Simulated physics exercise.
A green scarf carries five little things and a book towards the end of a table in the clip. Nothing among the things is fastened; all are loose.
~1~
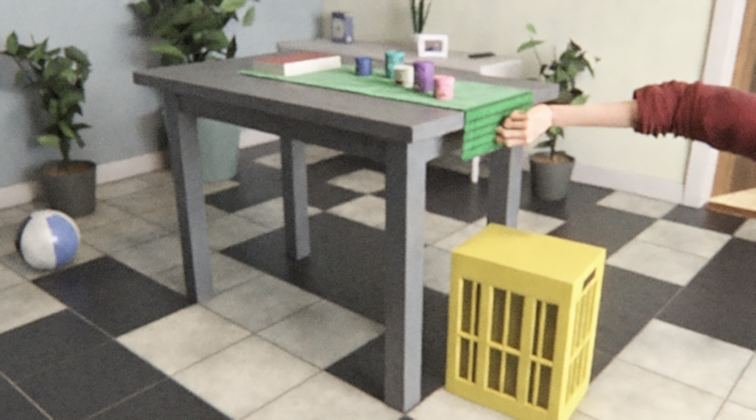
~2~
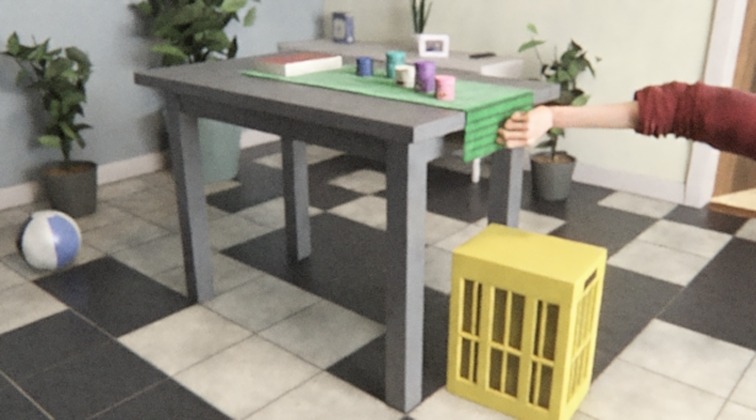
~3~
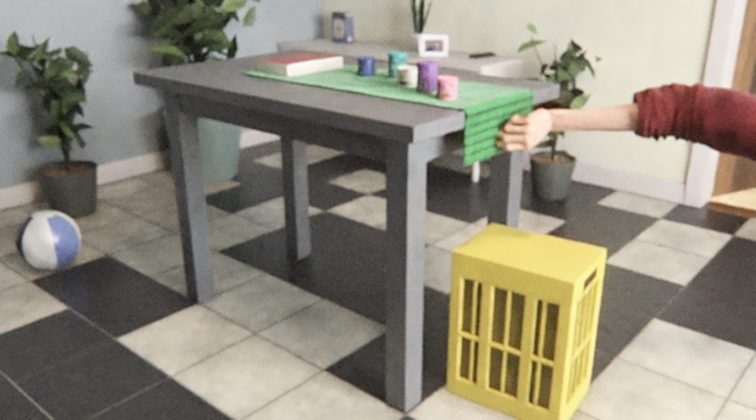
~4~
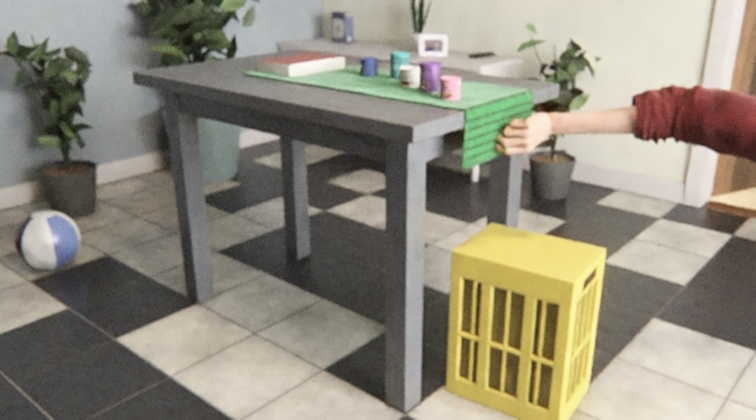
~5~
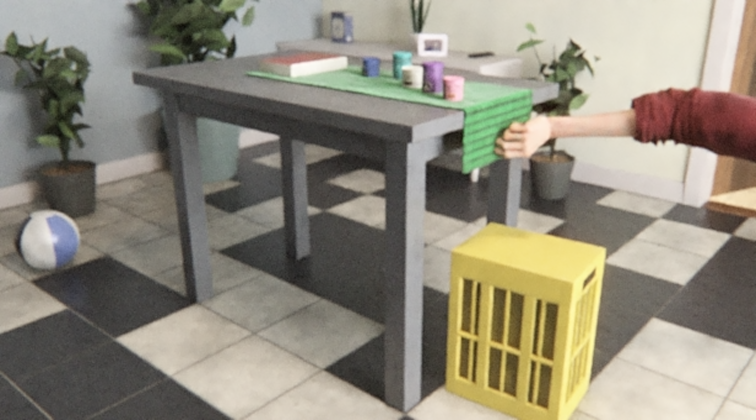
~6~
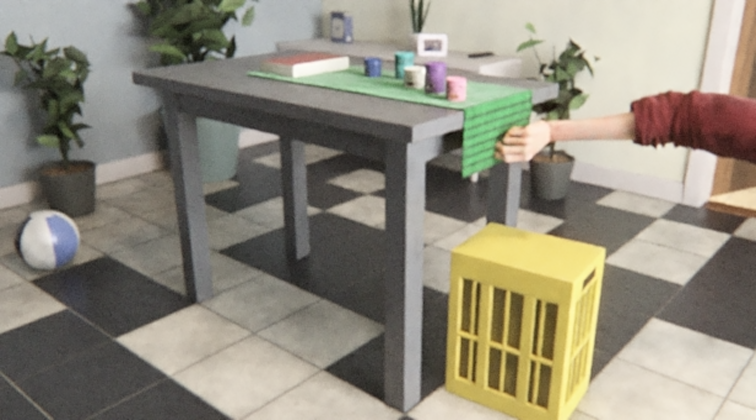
A hand in a dark red sleeve drew a green cloth slightly down over the table's edge, and the five small colourful pots on it shifted a little to the right, above a yellow crate.
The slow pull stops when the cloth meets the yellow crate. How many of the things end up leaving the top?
Two.
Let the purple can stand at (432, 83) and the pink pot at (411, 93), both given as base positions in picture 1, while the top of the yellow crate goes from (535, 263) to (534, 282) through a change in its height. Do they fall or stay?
Here's what happens: The purple can leaves its perch, the pink pot leaves its perch.
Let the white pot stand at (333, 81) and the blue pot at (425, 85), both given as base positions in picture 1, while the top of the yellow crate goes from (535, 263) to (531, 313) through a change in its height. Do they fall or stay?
The white pot stays put, the blue pot is lost.
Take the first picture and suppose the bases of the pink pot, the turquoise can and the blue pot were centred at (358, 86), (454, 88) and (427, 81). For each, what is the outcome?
The pink pot remains up, the turquoise can goes over, the blue pot stays on.
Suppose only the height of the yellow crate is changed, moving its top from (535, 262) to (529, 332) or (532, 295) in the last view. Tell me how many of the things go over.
If so, 4 and 3.
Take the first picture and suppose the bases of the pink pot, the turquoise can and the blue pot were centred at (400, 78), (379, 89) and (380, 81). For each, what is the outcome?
Pink pot kept, turquoise can kept, blue pot kept.
A little later, hem near (496, 196); pink pot gone.
Next, hem on the crate; pink pot and purple can gone.
When it is over, hem on the crate; pink pot and purple can gone. The table loses two.
